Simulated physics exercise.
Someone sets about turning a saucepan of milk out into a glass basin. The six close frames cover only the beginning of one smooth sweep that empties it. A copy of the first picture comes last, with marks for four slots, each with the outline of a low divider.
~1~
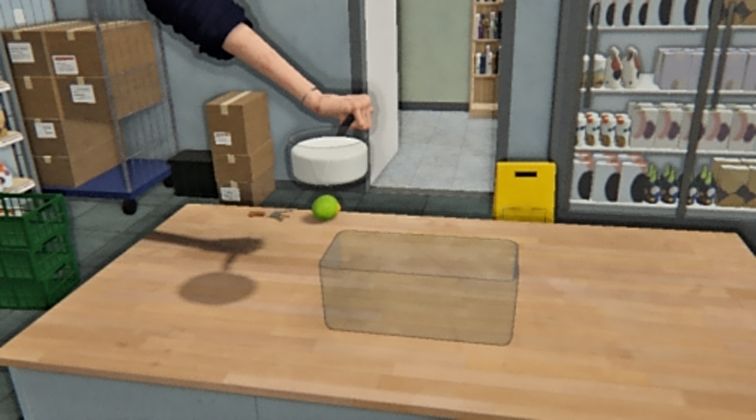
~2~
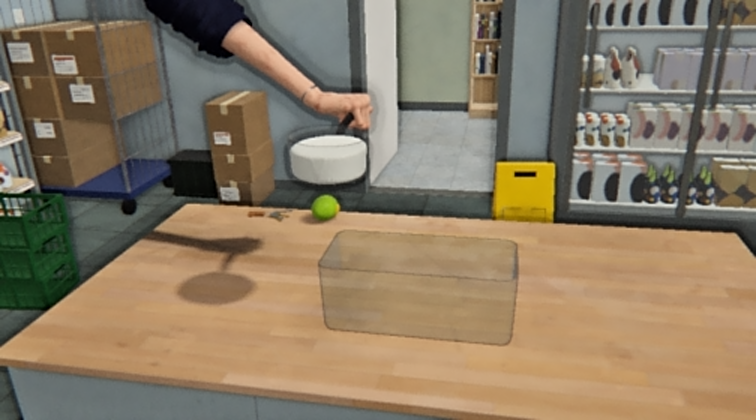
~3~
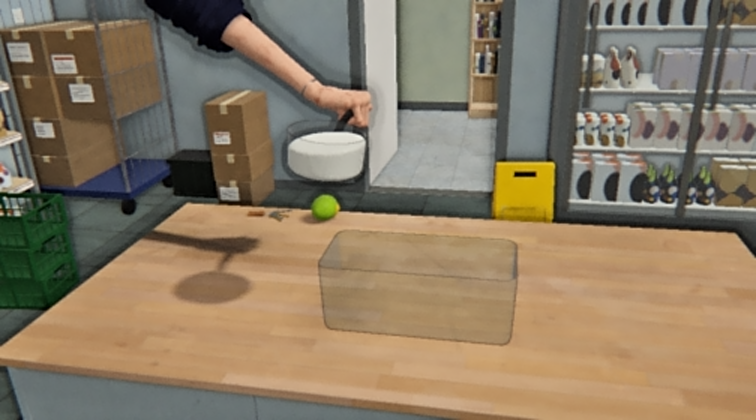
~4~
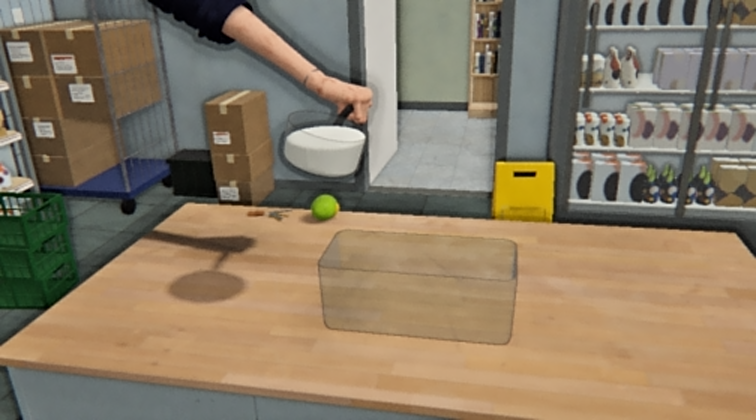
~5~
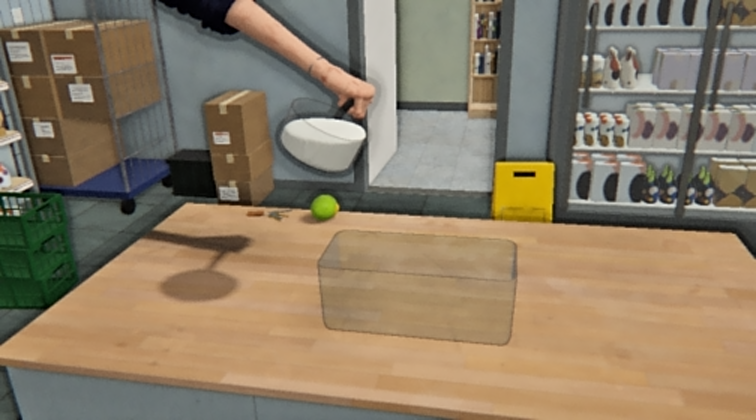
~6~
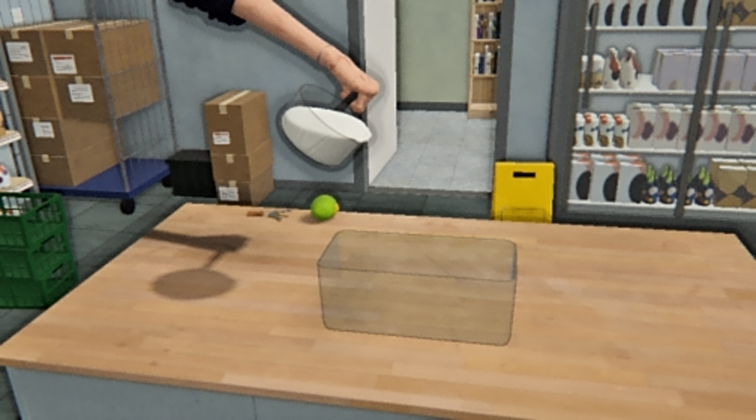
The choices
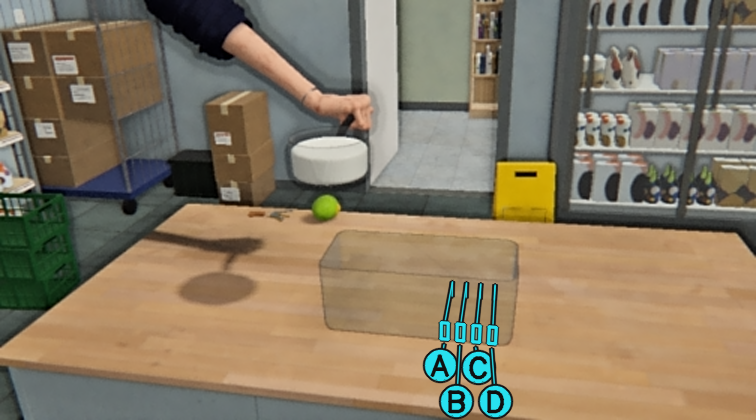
Saucepan of white milk held by an outstretched hand above a wooden counter, tilting gradually to the right near a clear basin.
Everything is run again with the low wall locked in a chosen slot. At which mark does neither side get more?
The best slot is A.
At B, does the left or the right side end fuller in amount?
More ends on the left.
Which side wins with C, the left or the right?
The left one.
On the marked copy, A at (444, 344); B at (459, 345); C at (475, 347); D at (491, 348).
If A is chosen, about 47 % ends left of the wall and 44 % right of it; 9 % is lost outside.
If B is chosen, about 68 % ends left of the wall and 20 % right of it; 11 % is lost outside.
If C is chosen, about 82 % ends left of the wall and 11 % right of it; 8 % is lost outside.
If D is chosen, about 77 % ends left of the wall and 10 % right of it; 12 % is lost outside.
